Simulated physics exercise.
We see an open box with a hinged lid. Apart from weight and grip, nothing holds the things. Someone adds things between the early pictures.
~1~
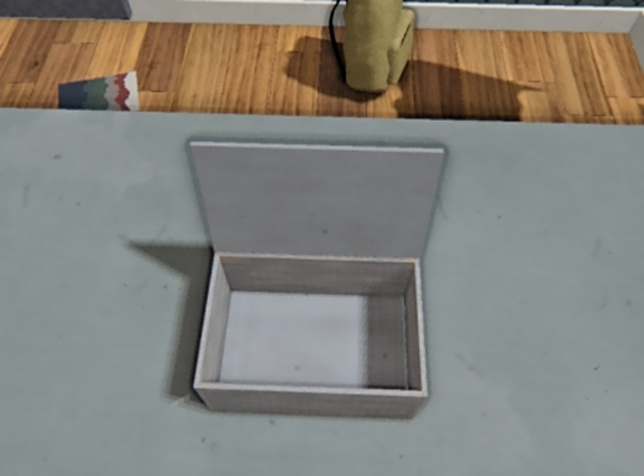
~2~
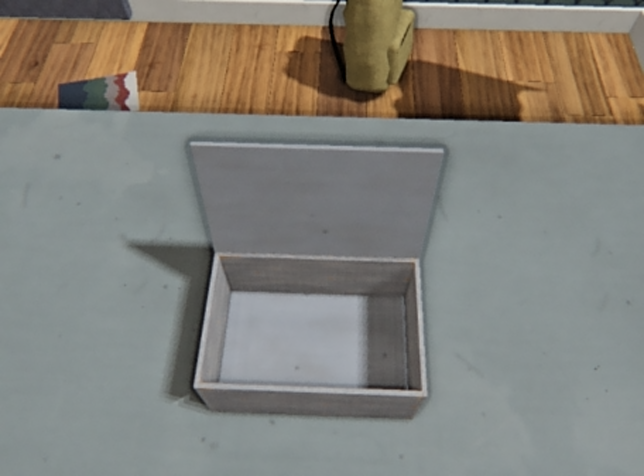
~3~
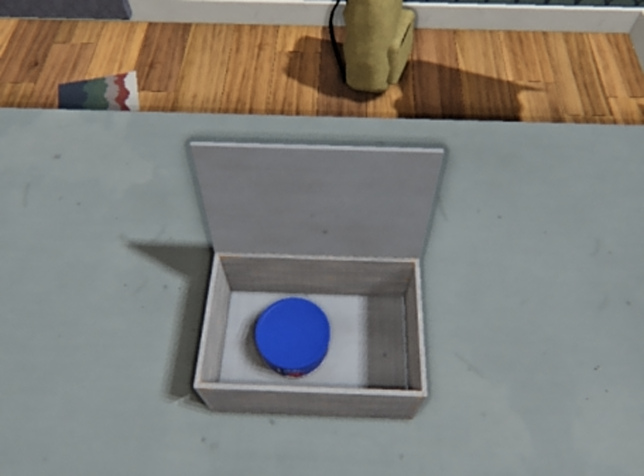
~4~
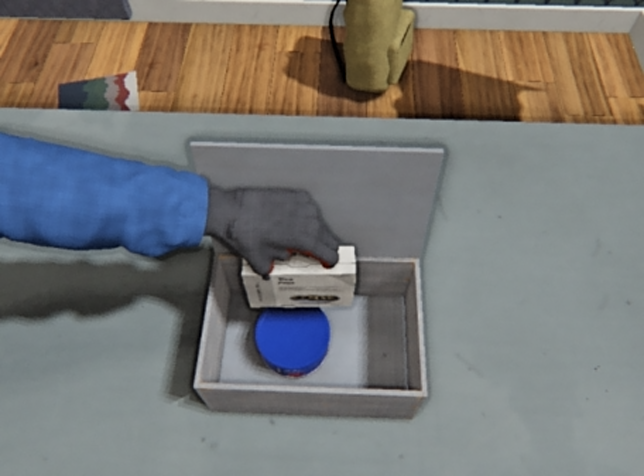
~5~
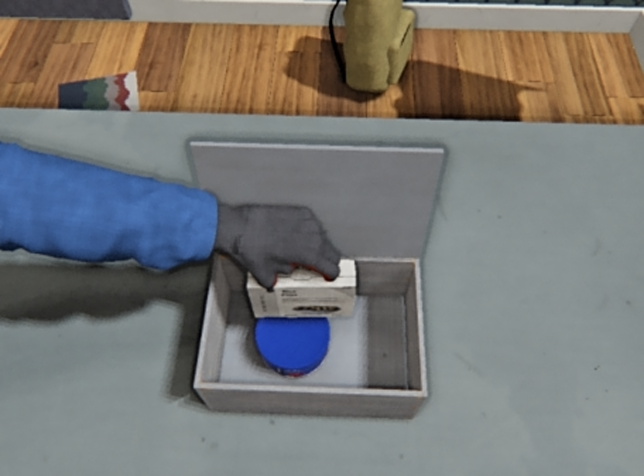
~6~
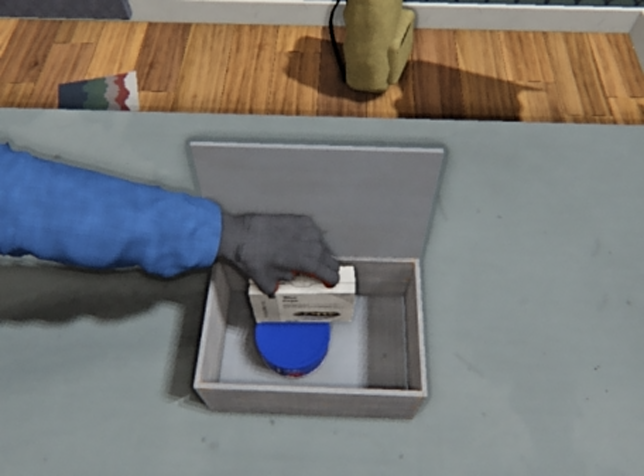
A blue-sleeved arm with a dark hand reaches in from the left over an open, empty grey box with a raised lid, seen from above on a pale grey-green surface, with wooden flooring, an olive object and a patterned item behind. Before the arm shows, a round blue tub appears in the box. The hand then lowers a white packet slightly behind the tub, while the camera stays still.
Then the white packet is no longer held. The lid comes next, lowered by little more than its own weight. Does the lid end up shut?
No.
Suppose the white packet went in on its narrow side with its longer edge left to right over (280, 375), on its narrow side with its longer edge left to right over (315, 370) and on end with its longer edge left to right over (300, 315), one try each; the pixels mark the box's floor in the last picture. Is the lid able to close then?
So, one: It remains raised; two: It remains raised; three: It drops fully.
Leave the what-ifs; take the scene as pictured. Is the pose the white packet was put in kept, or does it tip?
Once everything settles, the white packet keeps its original angle.
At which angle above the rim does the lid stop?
Angle: About 35°.
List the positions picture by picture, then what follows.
In the first picture, the last thing is not in view yet.
In the second picture, the last thing is not in view yet.
In the third picture, the last thing is not in view yet; blue tub (294, 338).
The fourth picture shows still above its spot; white packet (300, 278); blue tub (294, 338).
The fifth picture shows still above its spot; white packet (303, 290); blue tub (294, 338).
The sixth picture shows in place under the hand; white packet (303, 296); blue tub (294, 338).
Then, 1.00 s on from there, lid starting down.
Then, 1.40 s on from there, lid 72° above the rim.
Then, 1.70 s on from there, lid 53° above the rim.
Then, 1.90 s on from there, lid 42° above the rim.
In the end, lid 36° above the rim; both unmoved. At the end, from the last picture's camera, white packet near (303, 306).
